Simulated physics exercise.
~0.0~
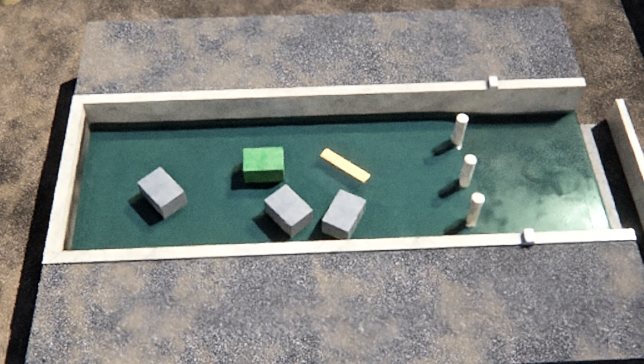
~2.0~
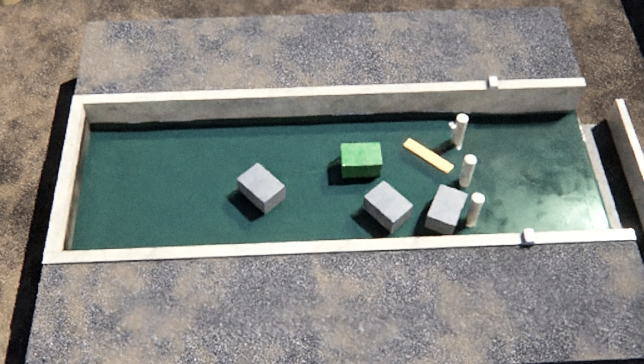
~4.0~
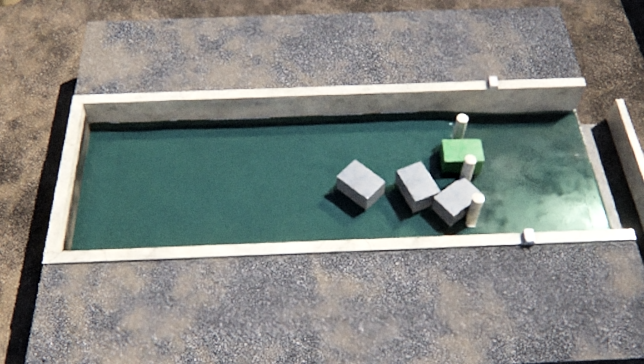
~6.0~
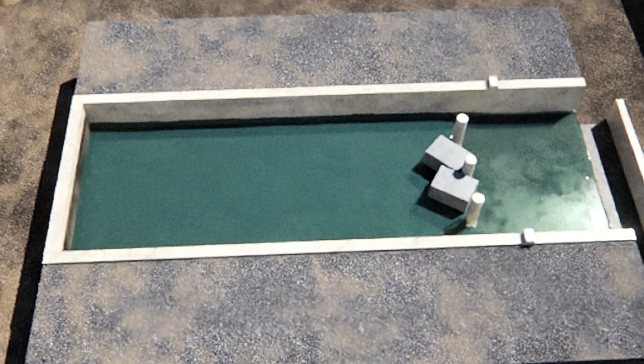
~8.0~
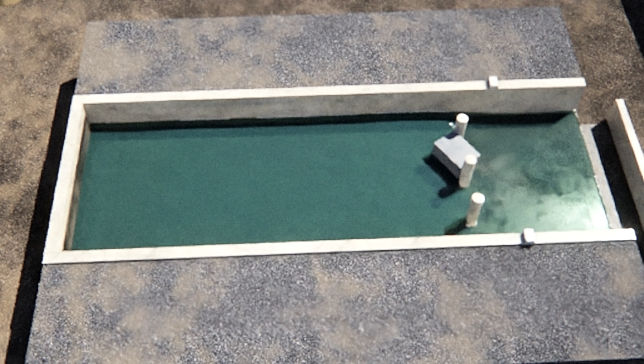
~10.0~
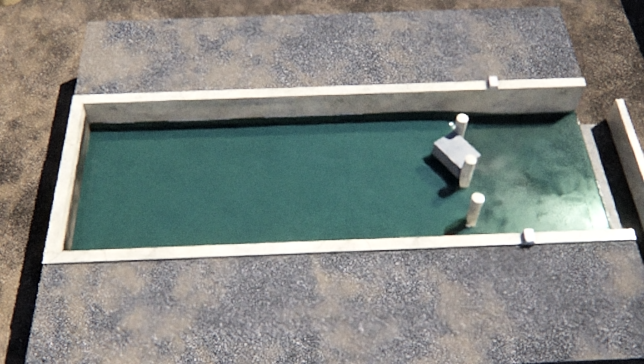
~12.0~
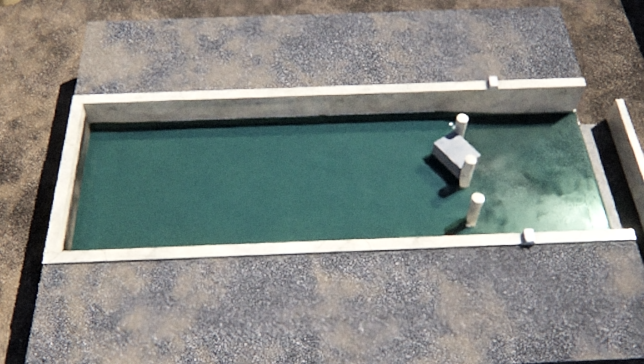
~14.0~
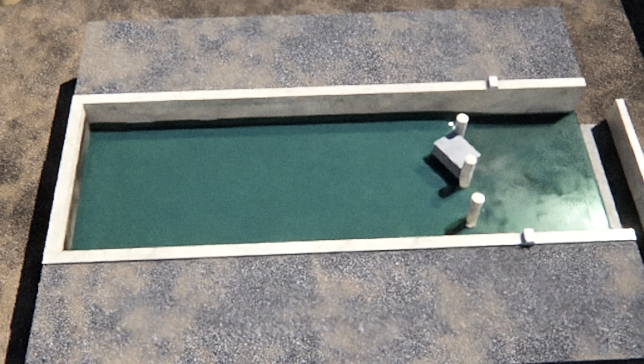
Gray blocks, a green block and a yellow strip drifting right along a channel, all passing white posts except one gray block left lodged.
